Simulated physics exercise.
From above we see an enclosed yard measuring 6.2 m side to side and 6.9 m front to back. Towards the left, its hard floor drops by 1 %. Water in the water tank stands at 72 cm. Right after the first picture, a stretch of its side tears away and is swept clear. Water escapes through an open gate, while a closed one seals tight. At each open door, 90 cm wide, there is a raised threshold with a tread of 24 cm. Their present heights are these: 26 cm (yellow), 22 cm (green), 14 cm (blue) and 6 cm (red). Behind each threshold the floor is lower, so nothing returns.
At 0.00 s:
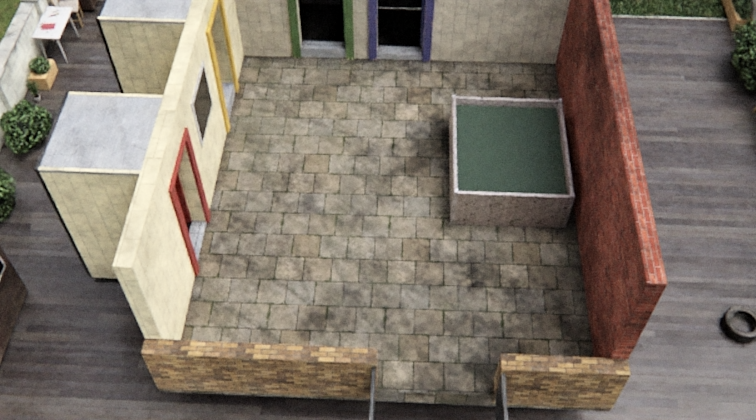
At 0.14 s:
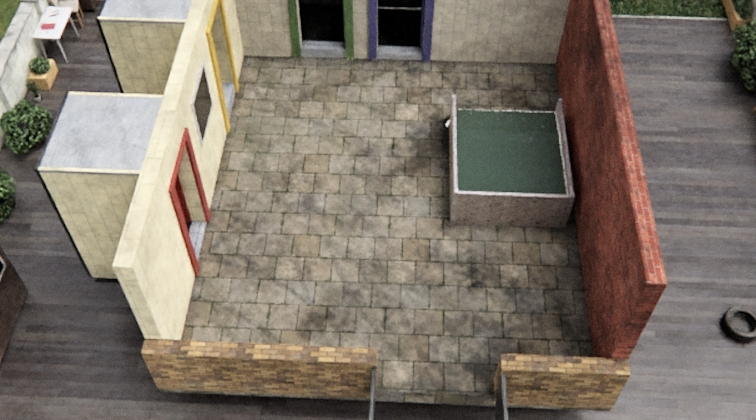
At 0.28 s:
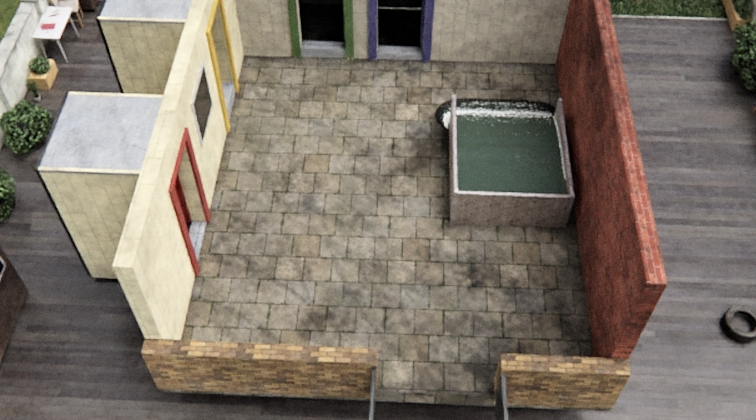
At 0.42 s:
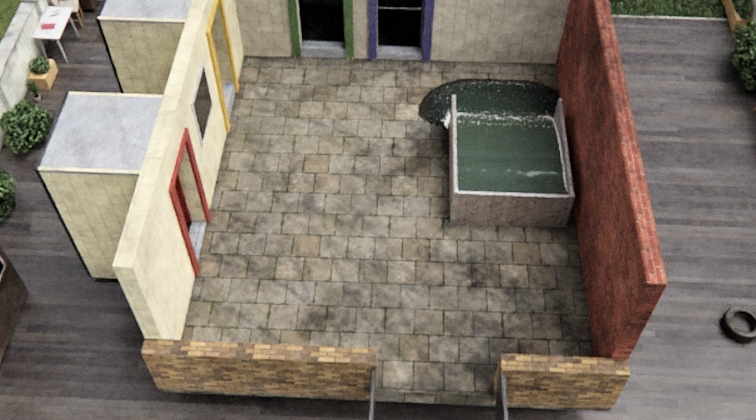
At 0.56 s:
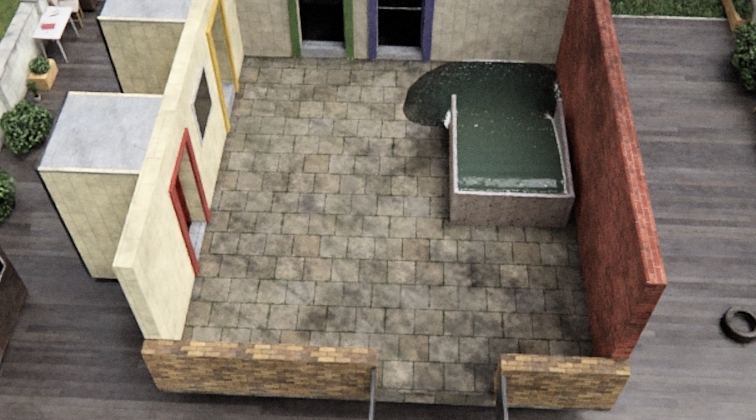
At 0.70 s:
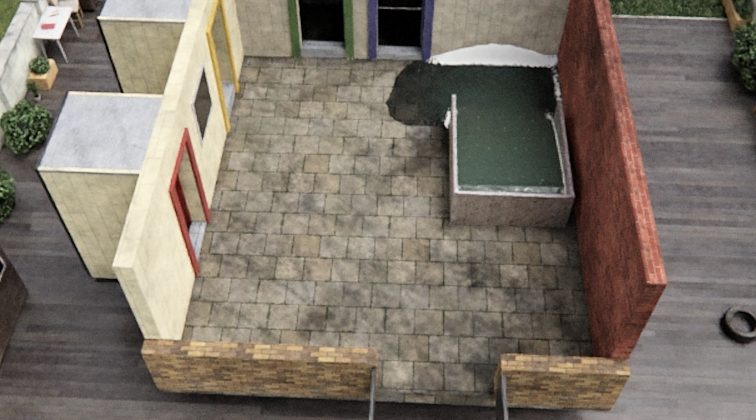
In a walled yard, dark green water pours from a tank's far side and spreads leftward.
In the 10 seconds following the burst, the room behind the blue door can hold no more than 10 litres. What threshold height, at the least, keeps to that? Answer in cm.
I would say about 20 cm.
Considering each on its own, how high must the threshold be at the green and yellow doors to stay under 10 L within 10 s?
About 9.5 cm at green and 23 cm at yellow.
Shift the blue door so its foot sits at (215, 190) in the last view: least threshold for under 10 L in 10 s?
You'd want it roughly 10.0 cm high.
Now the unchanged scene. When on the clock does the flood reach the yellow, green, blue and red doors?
Yellow 2.6 s, green 1.4 s, blue 0.8 s, red 3.8 s.
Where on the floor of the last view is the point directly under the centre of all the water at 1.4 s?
Approximately (493, 126).
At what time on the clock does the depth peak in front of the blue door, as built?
Around 2.0 s.
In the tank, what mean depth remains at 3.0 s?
Around 16 cm on average.
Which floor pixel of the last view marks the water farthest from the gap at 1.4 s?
Front tip: Approx. (334, 59) px.
After 1.4 s water covers 15 % of the floor, deepest (56 cm) near (543, 65); 19 cm at the blue door, 1 litre in over its 14 cm threshold.
After 3.0 s water covers 35 % of the floor, deepest (33 cm) near (251, 69); 18 cm at the blue door, 31 litres in over its 14 cm threshold.
After 10.0 s water covers 90 % of the floor, deepest (12 cm) near (176, 367); 7 cm at the blue door, 37 litres in over its 14 cm threshold.
At the blue door as built, the water arrived by 0.9 s and peaked near 22 cm at 2.0 s.
Run again over the same 10 s with other heights there, 25 litres in over 16 cm, 5 litres over 22 cm. The limit of 10 litres is kept from about 20 cm up.
